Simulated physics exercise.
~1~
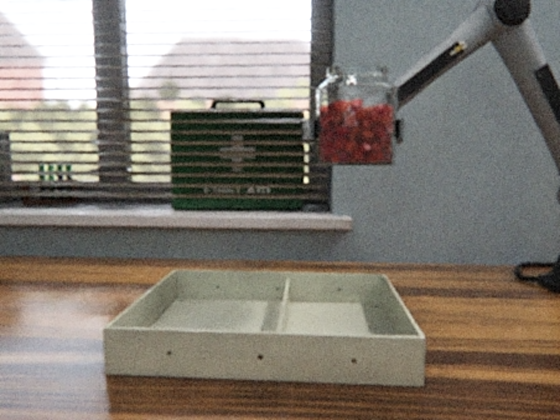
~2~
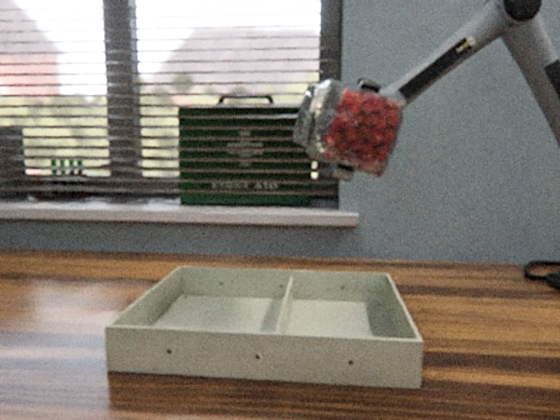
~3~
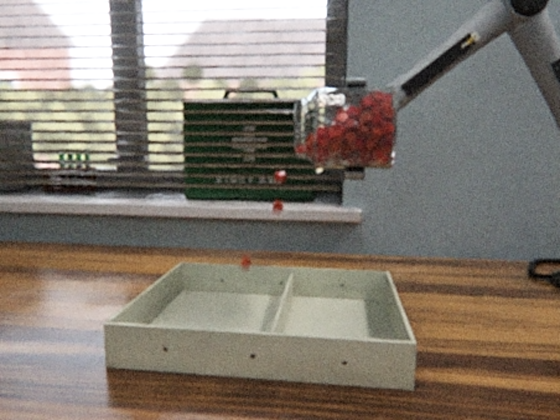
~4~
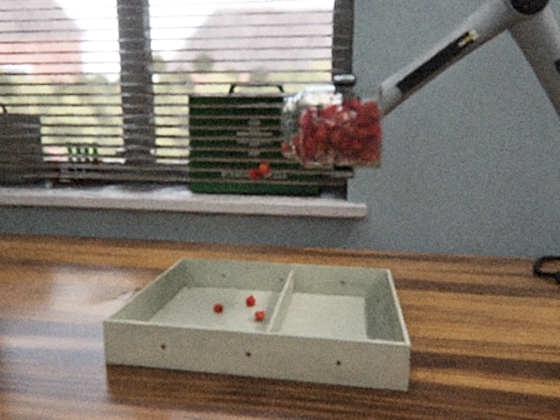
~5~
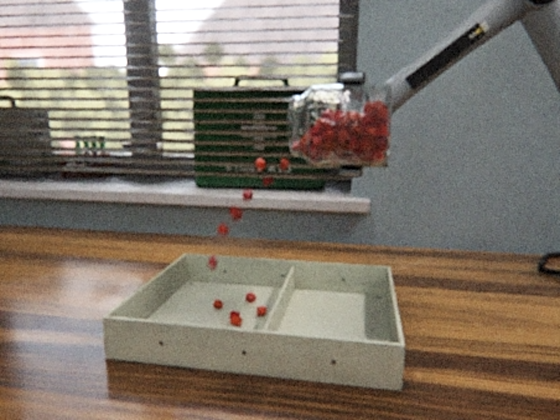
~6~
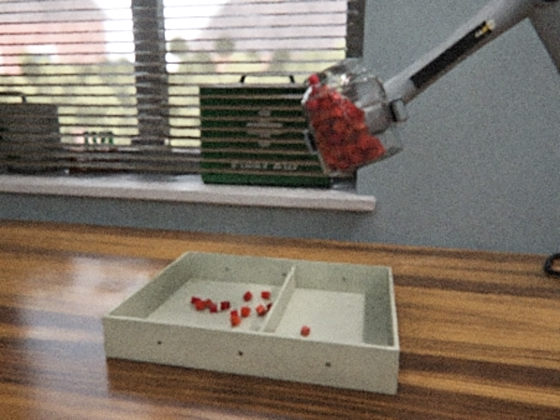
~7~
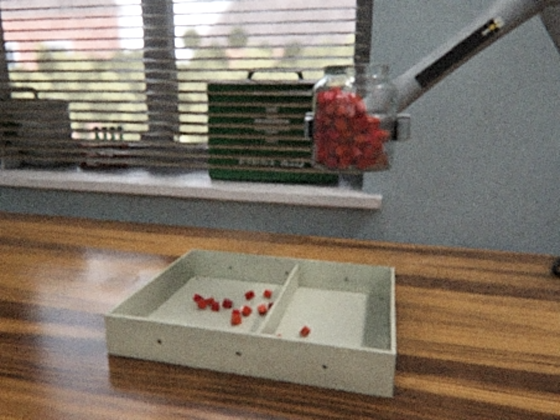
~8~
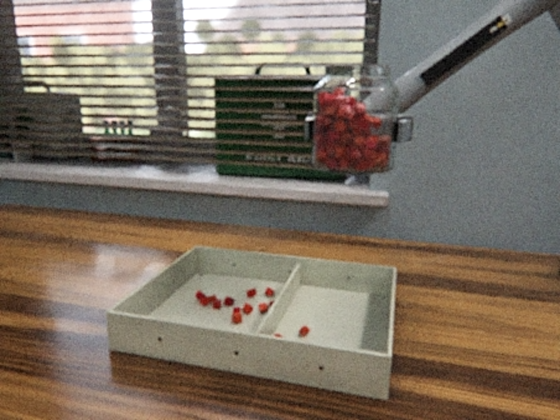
In this clip, a robotic arm tips a clear jar of small red pieces onto its side above a pale divided tray on a wooden table, spilling a few, then turns it upright, leaving most inside and the spilled ones mainly in the tray's left compartment.
